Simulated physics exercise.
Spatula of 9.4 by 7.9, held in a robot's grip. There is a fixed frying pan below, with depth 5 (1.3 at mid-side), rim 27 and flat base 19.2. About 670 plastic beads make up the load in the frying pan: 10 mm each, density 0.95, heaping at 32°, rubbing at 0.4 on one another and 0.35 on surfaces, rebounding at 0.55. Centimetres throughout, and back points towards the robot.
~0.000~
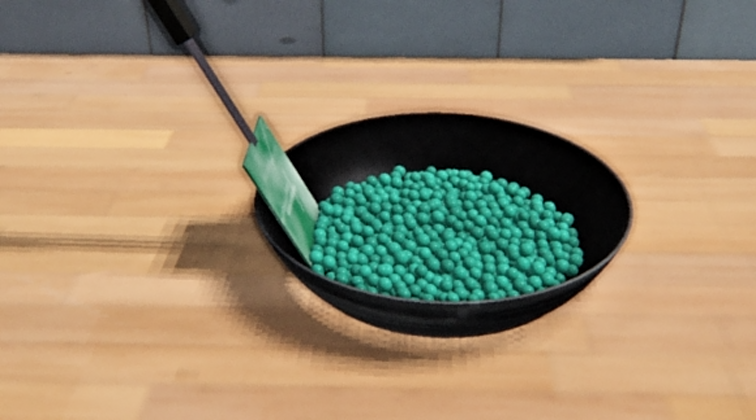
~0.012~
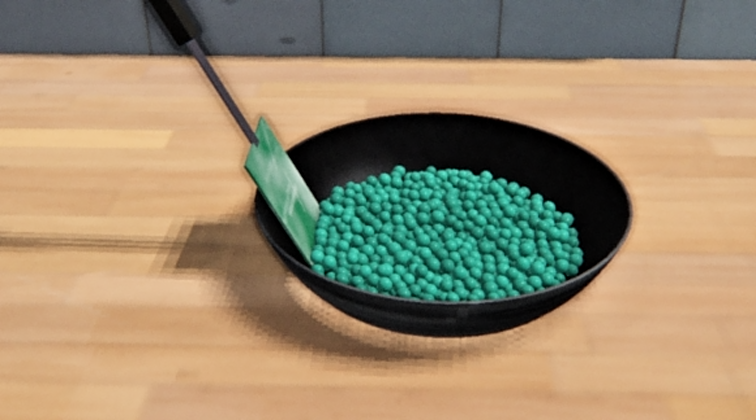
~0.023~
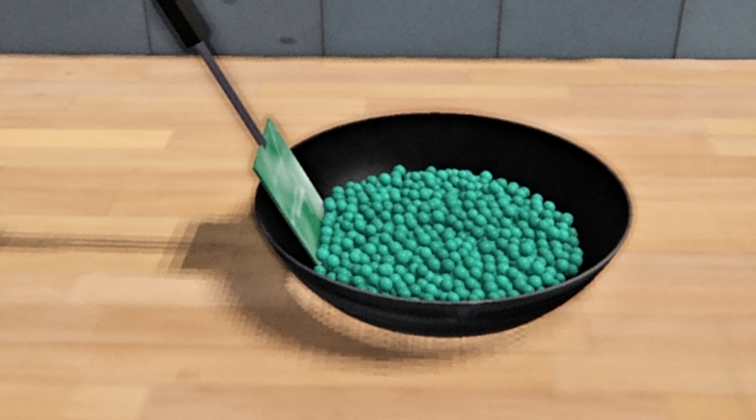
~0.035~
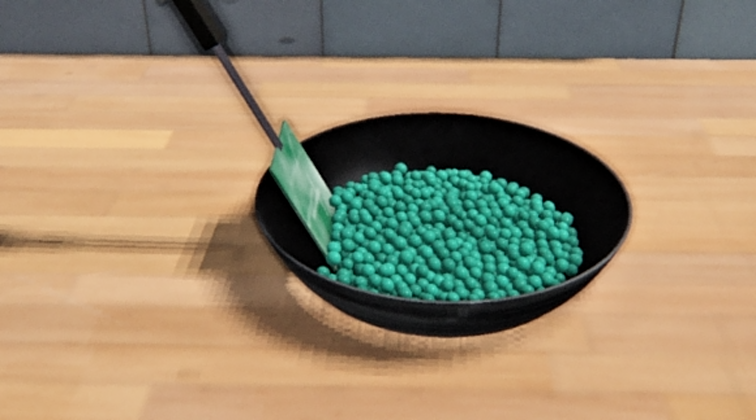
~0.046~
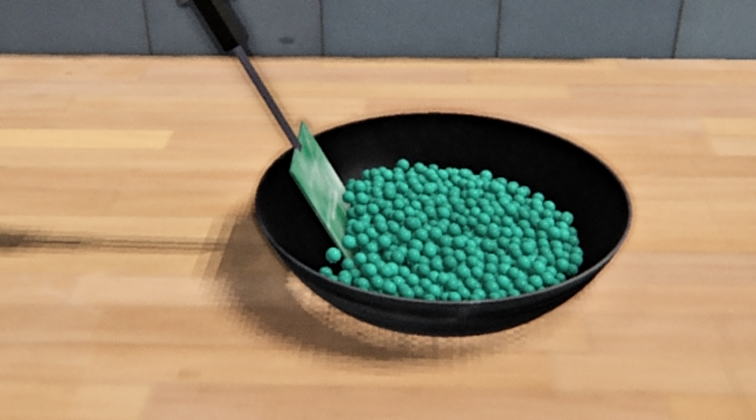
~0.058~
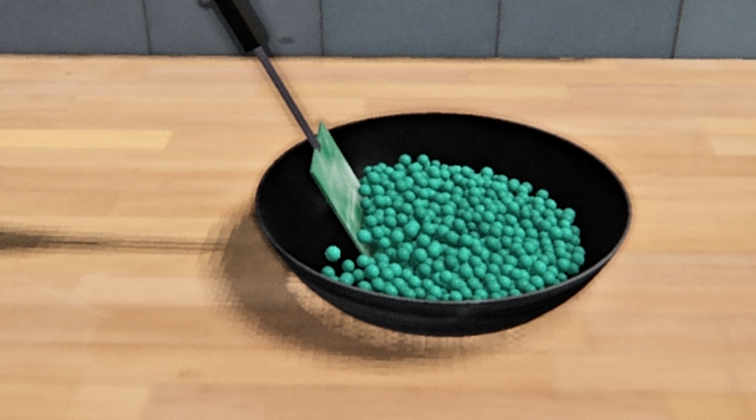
A black frying pan full of small teal-green beads sits on a light wooden countertop before a grey tiled wall, seen from slightly above by a still camera. A green spatula with a dark handle leans inside the pan's left edge, with no hand in view. Barely moving at first, the spatula then slides right, pushing the beads into a slightly higher heap while a few slip behind its blade.
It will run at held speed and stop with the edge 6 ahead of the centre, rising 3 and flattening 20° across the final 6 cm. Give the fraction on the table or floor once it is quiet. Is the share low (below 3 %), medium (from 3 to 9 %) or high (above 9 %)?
The share is medium, from 3 to 9 %.
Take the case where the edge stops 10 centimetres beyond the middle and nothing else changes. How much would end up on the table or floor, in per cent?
Then roughly 20 percent would finish on the table or floor.
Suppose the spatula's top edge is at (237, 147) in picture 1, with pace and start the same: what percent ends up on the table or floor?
Roughly 5 percent ends on the table or floor.
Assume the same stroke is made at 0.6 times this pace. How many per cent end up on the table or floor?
0 %.
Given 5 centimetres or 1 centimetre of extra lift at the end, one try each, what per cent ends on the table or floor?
Result: Approx. 10 % and 0 %, one try each.
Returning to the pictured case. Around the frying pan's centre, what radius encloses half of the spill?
40 cm or so.
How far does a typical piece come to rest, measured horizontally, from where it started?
The value is roughly 3 cm.
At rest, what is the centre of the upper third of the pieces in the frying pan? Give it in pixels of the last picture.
Roughly at (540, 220).
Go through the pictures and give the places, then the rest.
In the first frame, spatula top edge at (252, 139), sloping 63°; upper third of the load around (435, 229), from x 315 to 575, top at y 170; 670 in the frying pan.
In the second frame, spatula top edge at (253, 140), sloping 63°; upper third of the load around (434, 229), from x 315 to 575, top at y 170.
In the third frame, spatula top edge at (261, 142), sloping 63°; upper third of the load around (431, 229), from x 320 to 575, top at y 170.
In the fourth frame, spatula top edge at (277, 144), sloping 63°; upper third of the load around (421, 227), from x 320 to 575, top at y 170.
In the fifth frame, spatula top edge at (297, 145), sloping 63°; upper third of the load around (421, 222), from x 320 to 575, top at y 165.
In the sixth frame, spatula top edge at (316, 145), sloping 63°; upper third of the load around (423, 219), from x 320 to 580, top at y 160; 670 in the frying pan.
After 0.09 s, sloping 63°, highest piece 6 above the table; 670 in the frying pan.
After 0.11 s, sloping 57°, highest piece 8 above the table; 670 in the frying pan.
After 0.33 s, sloping 43°, highest piece 6 above the table; 633 in the frying pan, 24 on the table or floor, 13 on the blade or in flight.
After 1.38 s, sloping 43°, highest piece 5 above the table; 633 in the frying pan, 37 on the table or floor.
At rest, 633 in the frying pan, 37 on the table or floor. That is 6 % on the table or floor.
